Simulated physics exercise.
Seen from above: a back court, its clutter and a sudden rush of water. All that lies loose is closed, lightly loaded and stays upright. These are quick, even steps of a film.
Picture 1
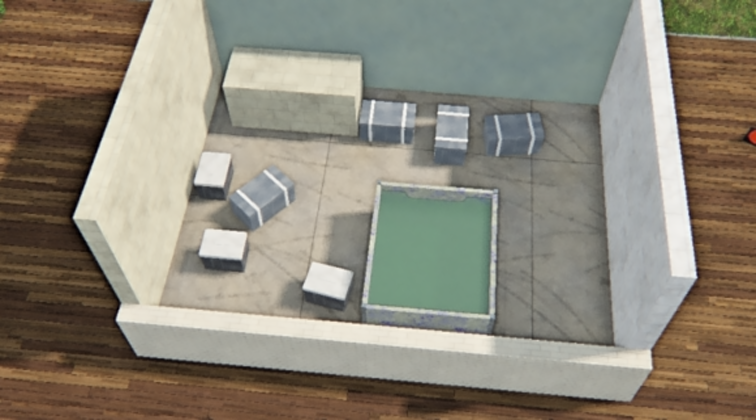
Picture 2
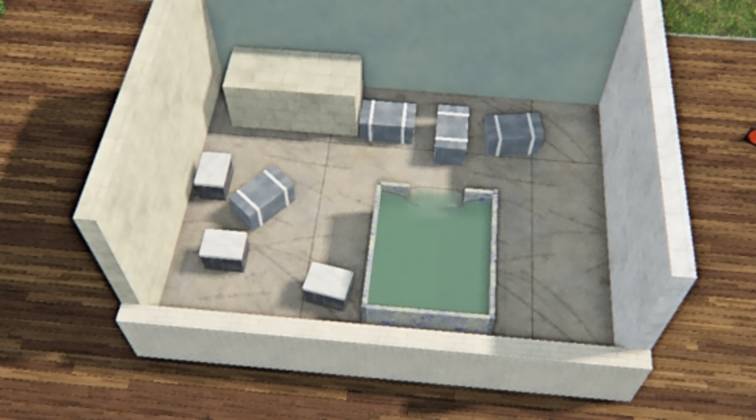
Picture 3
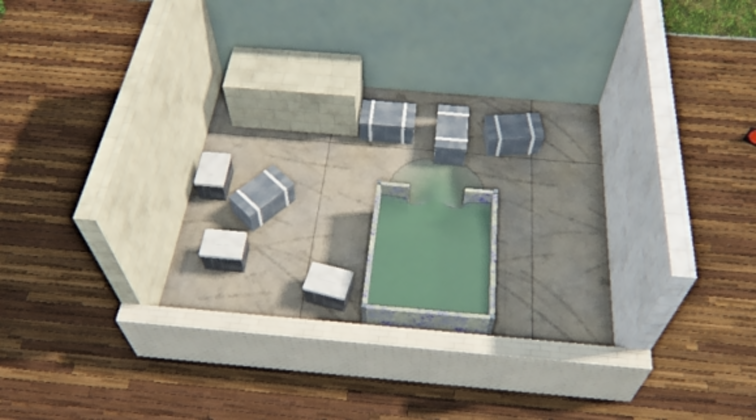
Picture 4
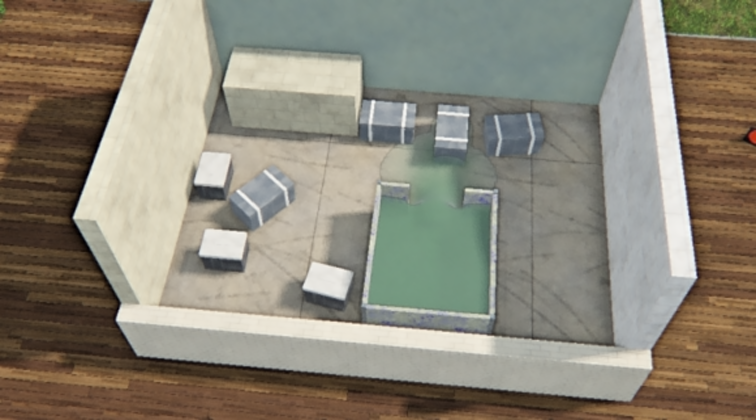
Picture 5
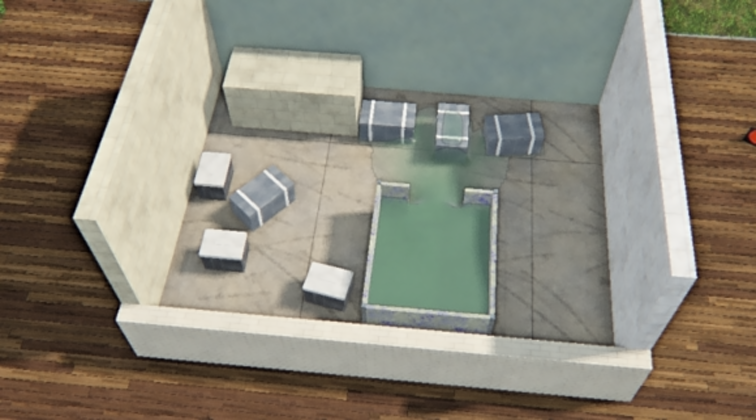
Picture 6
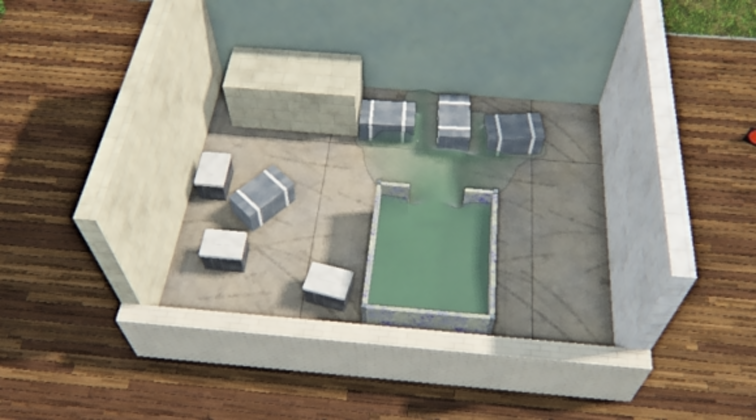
Green water fills a stone-rimmed tank right of centre in a pale-walled court, seen from above and in front, with dark wooden planks around it. Four grey-blue trunks with white bands, three along the back, share the floor with three white-topped blocks and a long cream block. The tank's back rim opens and water spreads backward around the rear trunks, barely shifting the middle one, while the camera stays still.
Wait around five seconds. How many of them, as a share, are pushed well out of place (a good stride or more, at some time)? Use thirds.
That comes to between one and two thirds.
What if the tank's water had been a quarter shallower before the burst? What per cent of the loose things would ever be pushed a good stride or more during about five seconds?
Close to 30 %.
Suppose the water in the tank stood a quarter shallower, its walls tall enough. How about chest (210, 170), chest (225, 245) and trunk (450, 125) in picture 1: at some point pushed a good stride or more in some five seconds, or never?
In turn: Short of that, no, yes.
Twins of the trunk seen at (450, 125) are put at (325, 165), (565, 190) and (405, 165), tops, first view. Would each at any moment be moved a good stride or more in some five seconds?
In that order: Less than that, shifted that much, shifted that much.
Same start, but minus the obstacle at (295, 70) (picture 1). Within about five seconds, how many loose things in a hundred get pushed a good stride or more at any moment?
Some 60 per cent.
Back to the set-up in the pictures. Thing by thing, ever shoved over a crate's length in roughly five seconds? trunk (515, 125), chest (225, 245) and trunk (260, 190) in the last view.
In turn: Shifted that much, short of that, under that.
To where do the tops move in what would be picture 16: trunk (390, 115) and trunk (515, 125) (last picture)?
Roughly at (390, 86) and (581, 92).
A moment on, 1 of 7 are well off their spots; 1 afloat.
Next, 2 of 7 are well off their spots; 3 afloat.
Later, 2 of 7 are well off their spots; 3 afloat.
In the end, 3 of 7 are well off their spots, and 3 have been at some point; 1 afloat.
